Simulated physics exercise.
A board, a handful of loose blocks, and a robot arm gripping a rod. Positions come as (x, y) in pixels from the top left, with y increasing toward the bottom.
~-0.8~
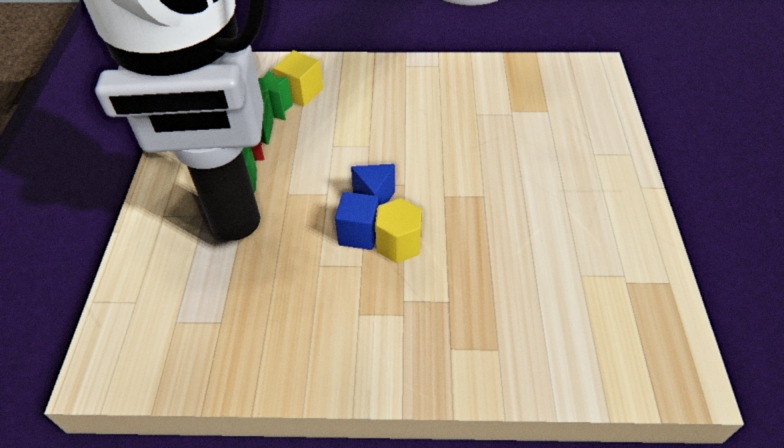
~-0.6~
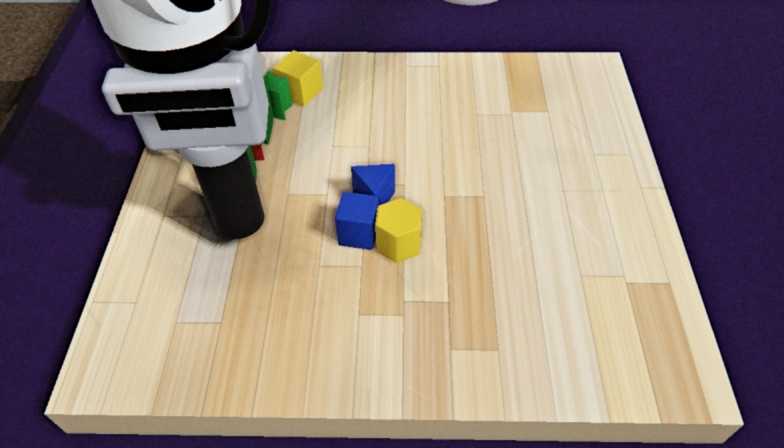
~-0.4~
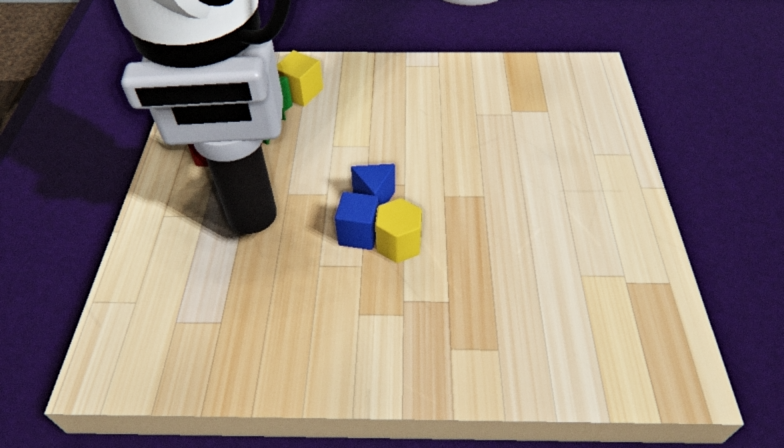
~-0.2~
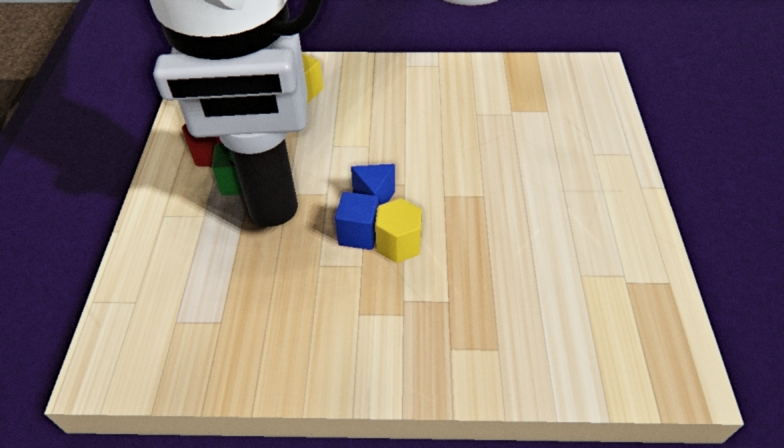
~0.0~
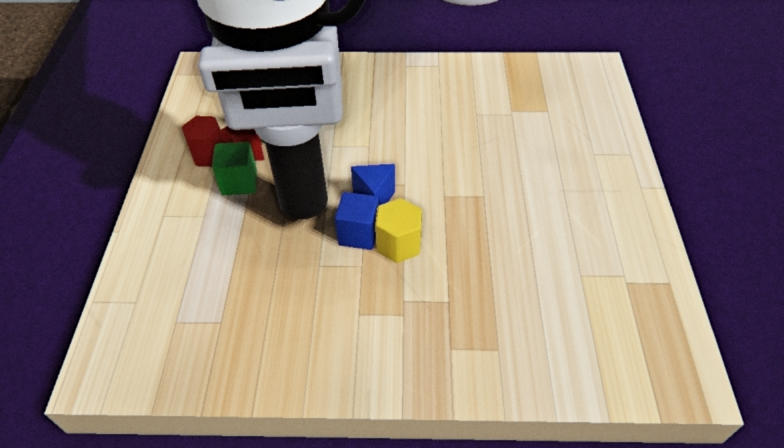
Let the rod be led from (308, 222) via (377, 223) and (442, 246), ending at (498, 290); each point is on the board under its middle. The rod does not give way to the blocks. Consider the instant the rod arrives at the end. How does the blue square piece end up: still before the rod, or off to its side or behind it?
My prediction: In front.
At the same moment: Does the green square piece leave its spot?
No
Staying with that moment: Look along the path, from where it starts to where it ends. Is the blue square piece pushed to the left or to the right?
Right-hand side.
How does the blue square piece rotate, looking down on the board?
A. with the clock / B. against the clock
A (with the clock)
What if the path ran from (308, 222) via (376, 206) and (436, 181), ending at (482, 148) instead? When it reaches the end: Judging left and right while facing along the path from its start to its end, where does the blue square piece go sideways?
It gets pushed right.
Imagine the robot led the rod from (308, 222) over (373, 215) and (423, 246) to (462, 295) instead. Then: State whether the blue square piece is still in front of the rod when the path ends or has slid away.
I believe the blue square piece keeps its place ahead of the rod.
The first path, step by step. One third of the way, rod (377, 203); blue square piece (413, 214), turned 25° clockwise; blue triangle (390, 169), turned 40° anticlockwise; yellow hexagonal block (448, 233), turned 30° clockwise.
Two thirds of the way, rod (445, 226); blue square piece (483, 242), turned 40° clockwise; blue triangle (391, 169), turned 40° anticlockwise; yellow hexagonal block (514, 270), turned 45° clockwise.
At the end, rod (502, 271); green square piece not moved; blue square piece (546, 287), turned 30° clockwise; blue triangle (391, 169), turned 40° anticlockwise; yellow hexagonal block (584, 315), turned 35° clockwise.
